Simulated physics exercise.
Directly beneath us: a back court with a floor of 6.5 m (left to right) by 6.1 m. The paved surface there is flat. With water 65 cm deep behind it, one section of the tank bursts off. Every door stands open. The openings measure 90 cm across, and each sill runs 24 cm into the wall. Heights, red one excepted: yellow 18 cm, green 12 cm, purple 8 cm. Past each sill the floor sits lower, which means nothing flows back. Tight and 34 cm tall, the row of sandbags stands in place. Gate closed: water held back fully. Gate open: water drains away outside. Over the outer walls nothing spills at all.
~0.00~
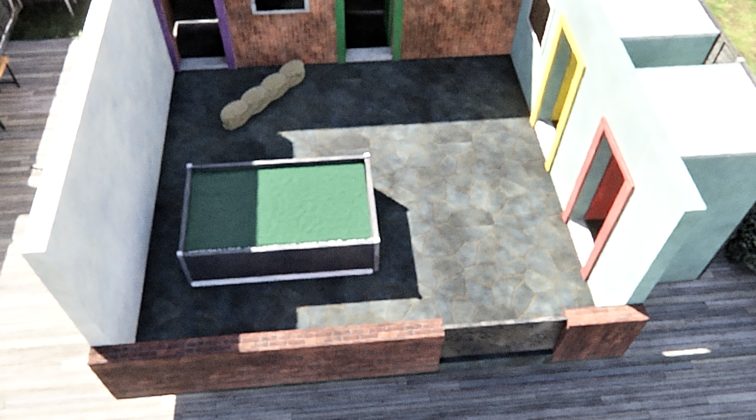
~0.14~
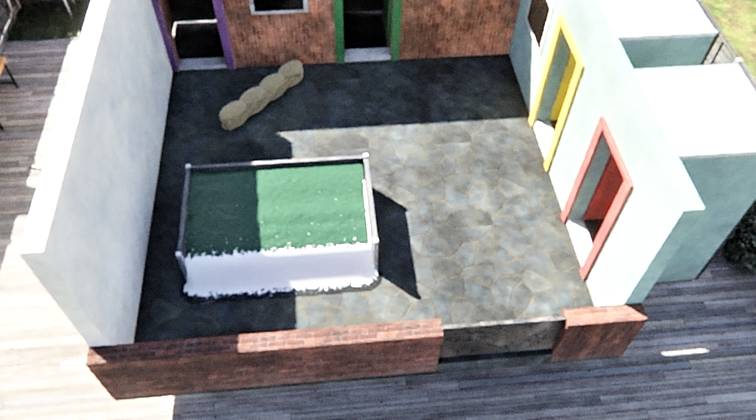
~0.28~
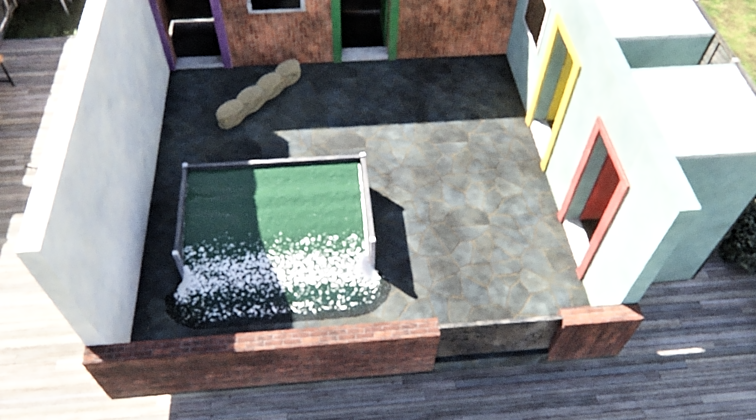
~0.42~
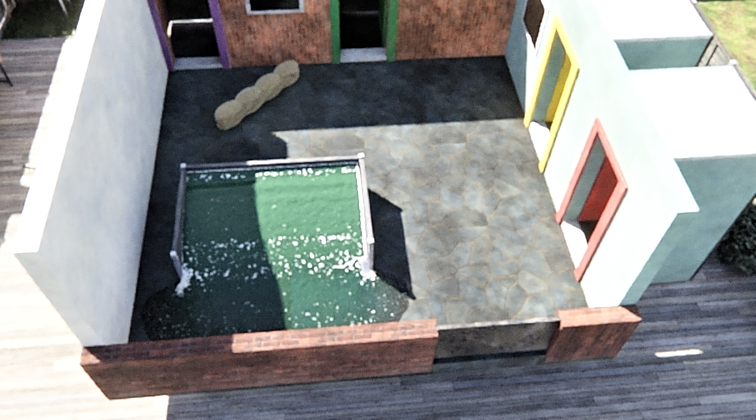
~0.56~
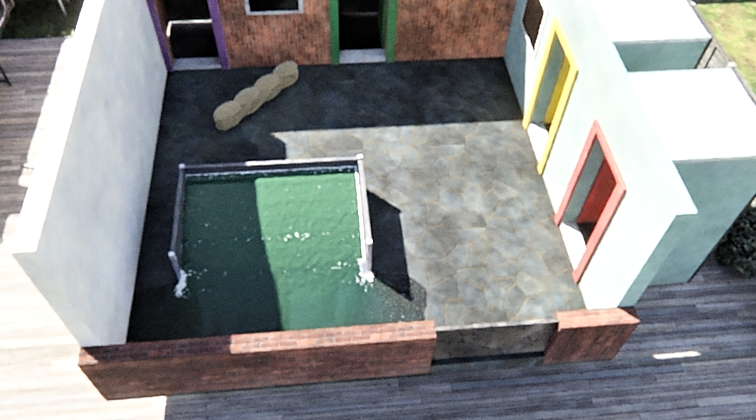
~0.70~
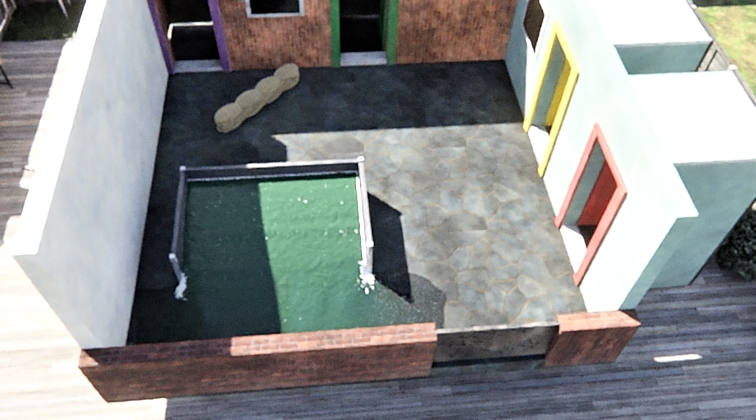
In a walled courtyard seen from above, the near side of a full tank gave way, and green water poured out in white froth, then spread across the paving along the low brick wall.
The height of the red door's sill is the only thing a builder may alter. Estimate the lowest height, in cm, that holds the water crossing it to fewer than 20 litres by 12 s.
My estimate is 15 cm.
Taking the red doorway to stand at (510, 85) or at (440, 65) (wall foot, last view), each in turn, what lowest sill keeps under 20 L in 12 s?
Around 7.0 and 8.0 cm respectively.
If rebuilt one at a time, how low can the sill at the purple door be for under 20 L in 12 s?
The purple door needs around 21 cm.
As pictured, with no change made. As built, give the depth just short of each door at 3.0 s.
Yellow door 1 cm, red door 19 cm, green door 0 cm, purple door 0 cm.
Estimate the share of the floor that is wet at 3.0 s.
Wet: Close to 45 %.
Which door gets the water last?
The green one.
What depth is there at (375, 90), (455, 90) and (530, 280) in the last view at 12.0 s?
In that order: 7, 8 and 6 cm.
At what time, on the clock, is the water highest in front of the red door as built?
Approximately 2.8 s.
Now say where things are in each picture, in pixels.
The first picture shows still water, 65 cm deep, in the tank at (280, 206); the red door at (594, 206) is dry.
In the second picture, water pours out at (282, 265) and has run 0.3 m, to (192, 297); about 9 cm deep outside, 65 cm at the back.
In the third picture, the front is at (195, 322), 0.7 m from the gap at (279, 266); 1.9 m2 of floor is wet, 64 cm left at the back.
In the fourth picture, the gap is at (277, 268), the front 1.2 m out at a hidden place; the back of the tank holds 58 cm.
In the fifth picture, the front is at a hidden place, 1.4 m from the gap at (276, 269); 4.9 m2 of floor is wet, 55 cm left at the back.
In the sixth picture, the front is at a hidden place, 1.6 m from the gap at (276, 272); 5.2 m2 of floor is wet, 52 cm left at the back; 2.6 m in a straight line remain to the red door at (587, 212).
After 1.4 s water covers 20 % of the floor, deepest (56 cm) near (123, 375); it has not reached the red door.
After 3.0 s water covers 45 % of the floor, deepest (28 cm) near (585, 340); 19 cm at the red door, 18 litres in over its 10 cm sill.
After 12.0 s water covers 95 % of the floor, deepest (12 cm) near (284, 73); 6 cm at the red door, 69 litres in over its 10 cm sill.
At the red door as built, the water arrived by 2.2 s and peaked near 20 cm at 2.8 s.
With a sill of 13.5 cm, 32 litres would have come in within the 12 s; with 18.5 cm, 6 litres. So under 20 litres takes about 15 cm.
